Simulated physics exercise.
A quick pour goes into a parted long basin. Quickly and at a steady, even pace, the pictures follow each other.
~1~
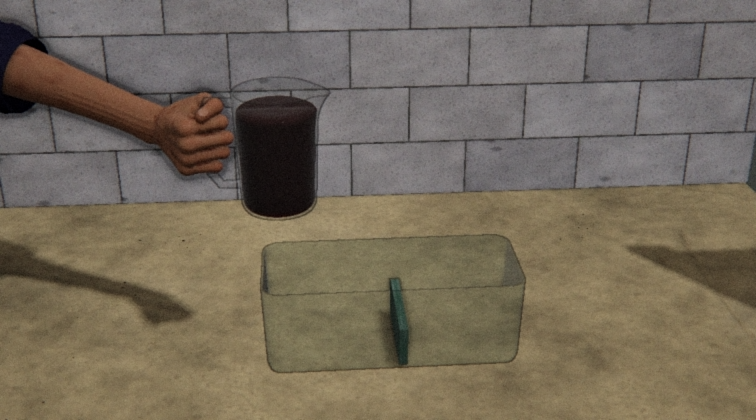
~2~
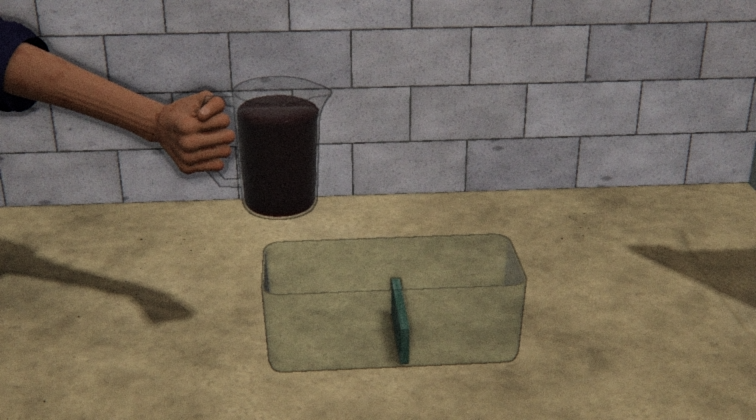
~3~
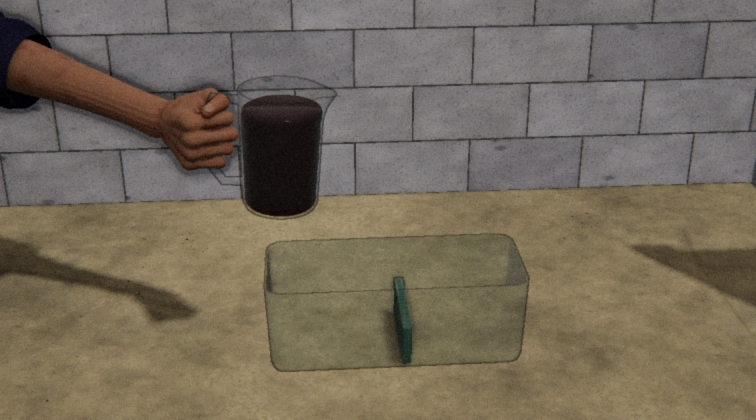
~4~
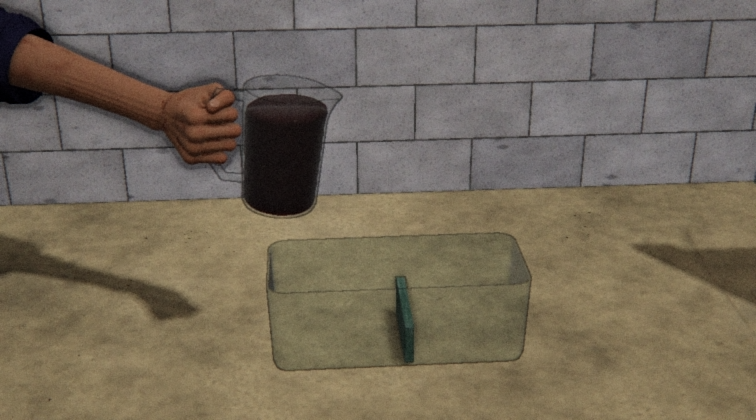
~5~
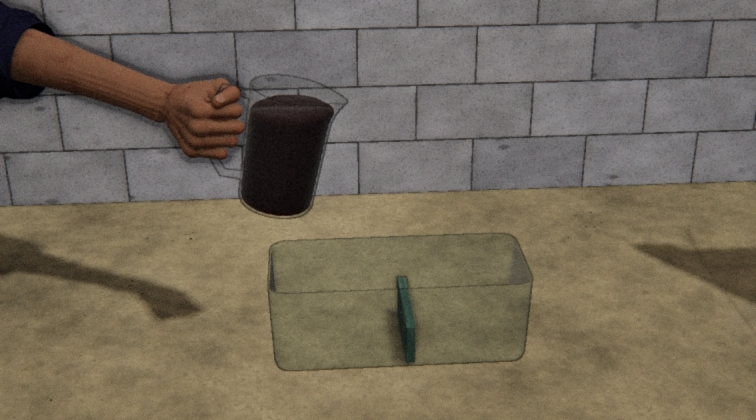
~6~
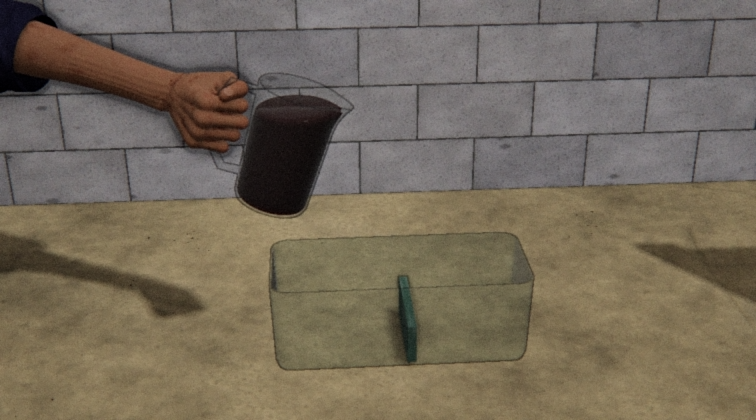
A hand holding a clear jug of dark wine keeps it nearly upright at first, then tilts it steadily to the right above a long, clear basin with a green divider, the wine still inside the jug.
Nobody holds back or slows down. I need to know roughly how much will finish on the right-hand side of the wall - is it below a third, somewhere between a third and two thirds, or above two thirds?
Expect between a third and two thirds of it there.
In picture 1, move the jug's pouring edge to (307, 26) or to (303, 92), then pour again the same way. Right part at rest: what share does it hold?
First place gives some 55 %, second place some 15 %.
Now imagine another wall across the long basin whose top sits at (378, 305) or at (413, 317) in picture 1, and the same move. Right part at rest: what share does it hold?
Well, it's close to 80 per cent for the first one, then 40 per cent for the other.
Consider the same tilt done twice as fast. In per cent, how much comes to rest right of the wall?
Roughly 25 in a hundred.
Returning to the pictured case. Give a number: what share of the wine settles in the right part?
Near 60 in a hundred.
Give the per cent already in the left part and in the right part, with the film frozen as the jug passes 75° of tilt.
I'd put the left part near 0 per cent and the right part near 5.
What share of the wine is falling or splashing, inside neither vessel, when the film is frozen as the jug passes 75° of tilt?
I'd reckon some 15 per cent.
A moment on, the jug is tipped on its side and 78 per cent is still to pour, 1 is left of the wall and 6 right of it.
Next, the jug is tipped right over and 18 per cent is still to pour, 13 is left of the wall and 50 right of it.
Then the jug is tipped right over and 0 per cent is still to pour, 39 is left of the wall and 59 right of it.
Later the jug is tipped right over and 0 per cent is still to pour, 39 is left of the wall and 59 right of it.
In the end 39 per cent lies left of the wall, 59 right of it and 2 outside.
